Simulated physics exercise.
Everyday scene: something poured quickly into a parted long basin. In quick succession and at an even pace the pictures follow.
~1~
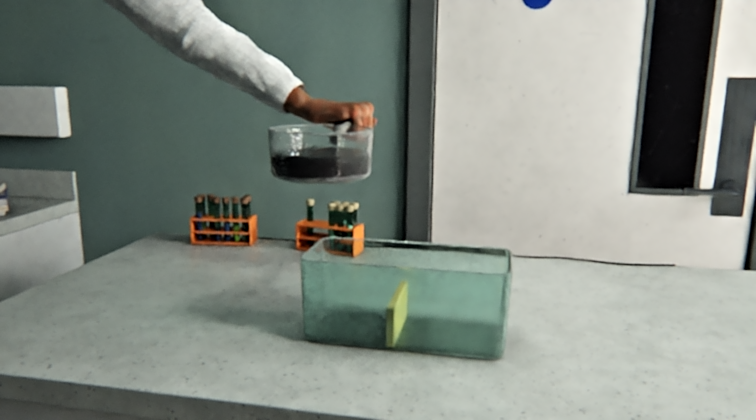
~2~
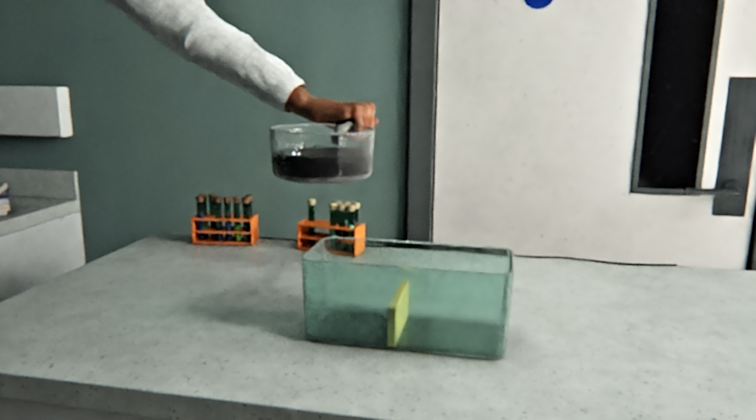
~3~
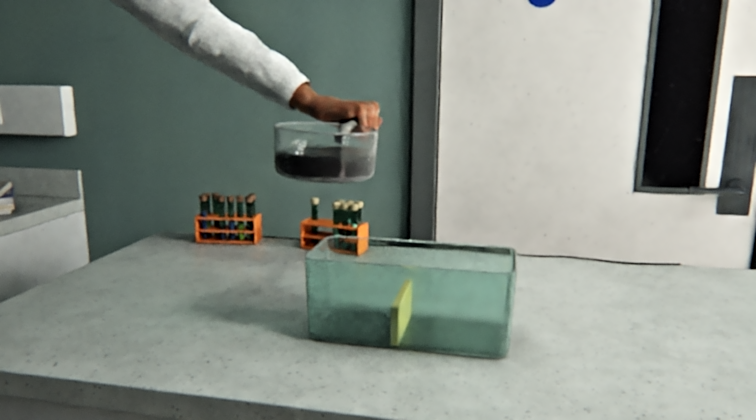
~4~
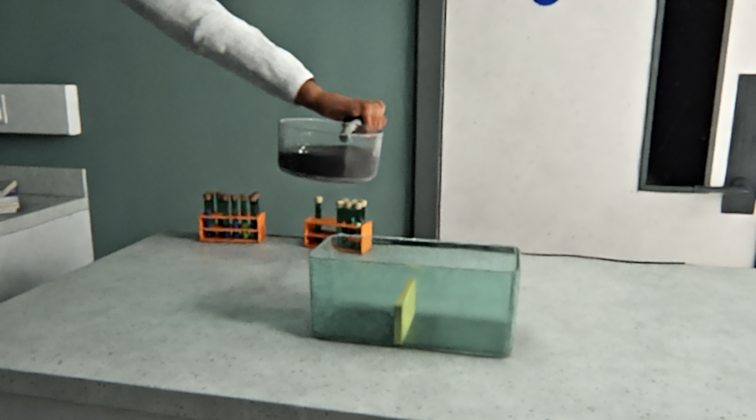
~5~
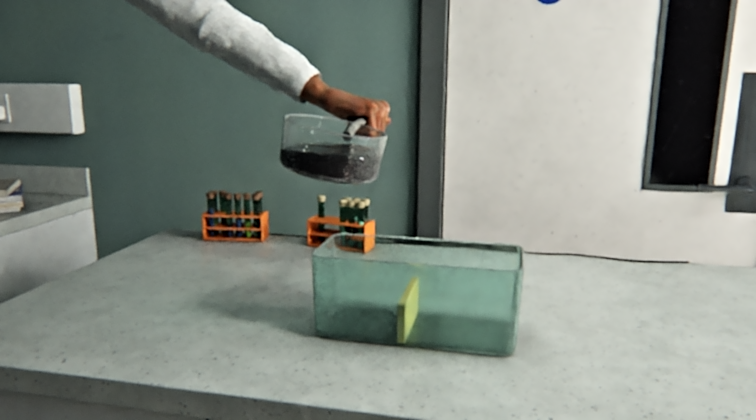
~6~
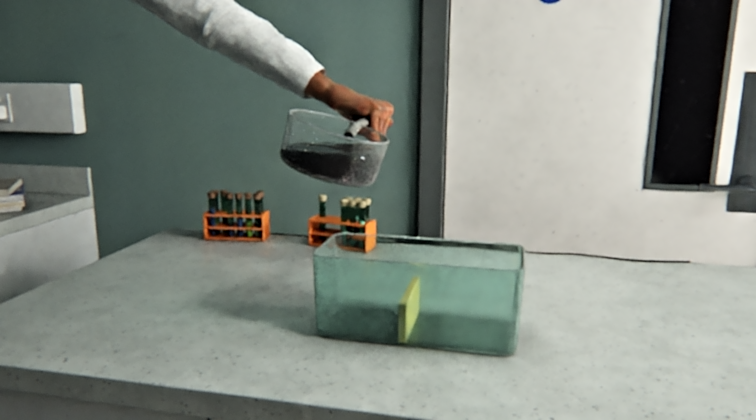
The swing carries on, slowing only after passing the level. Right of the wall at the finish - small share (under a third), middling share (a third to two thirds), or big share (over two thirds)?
Middling.
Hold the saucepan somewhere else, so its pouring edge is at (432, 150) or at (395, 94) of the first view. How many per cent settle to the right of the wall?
Roughly 100 percent on the first try and 80 percent on the second.
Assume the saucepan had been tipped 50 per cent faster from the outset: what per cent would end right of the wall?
I'd put it at some 35 percent.
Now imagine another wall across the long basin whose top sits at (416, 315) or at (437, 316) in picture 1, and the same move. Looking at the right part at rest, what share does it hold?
The first position gives around 25 percent, the second around 10 percent.
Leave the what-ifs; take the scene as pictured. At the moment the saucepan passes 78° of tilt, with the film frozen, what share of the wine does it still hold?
Some 50 per cent has not yet come out.
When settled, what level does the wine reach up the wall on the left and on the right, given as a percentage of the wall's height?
I'd say close to 30 per cent on the left side and 20 on the right.
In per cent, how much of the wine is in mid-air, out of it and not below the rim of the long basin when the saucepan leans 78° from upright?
35 %.
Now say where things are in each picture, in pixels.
It leans 0°; its right rim is at (371, 132); the wine meets the walls at (277, 151) and (369, 154); the long basin's rim runs from (312, 249) to (511, 262); the wall's top is at (398, 294), in the first picture.
It leans 1°; its right rim is at (372, 132); the wine meets the walls at (279, 151) and (370, 154), in the second picture.
It leans 3°; its right rim is at (376, 133); the wine meets the walls at (282, 149) and (374, 154), in the third picture.
It leans 6°; its right rim is at (381, 135); the wine meets the walls at (285, 147) and (378, 153), in the fourth picture.
It leans 11°; its right rim is at (385, 138); the wine meets the walls at (288, 146) and (381, 152), in the fifth picture.
It leans 17°; its right rim is at (387, 143); the wine meets the walls at (288, 144) and (382, 152), in the sixth picture.
A moment on, the saucepan is tipped on its side and 48 per cent is still to pour, 4 is left of the wall and 13 right of it.
Next, the saucepan is tipped right over and 4 per cent is still to pour, 45 is left of the wall and 44 right of it.
Then the saucepan is tipped right over and 0 per cent is still to pour, 55 is left of the wall and 44 right of it.
Later the saucepan is tipped right over and 0 per cent is still to pour, 55 is left of the wall and 44 right of it.
In the end 55 per cent lies left of the wall, 44 right of it and 1 outside.
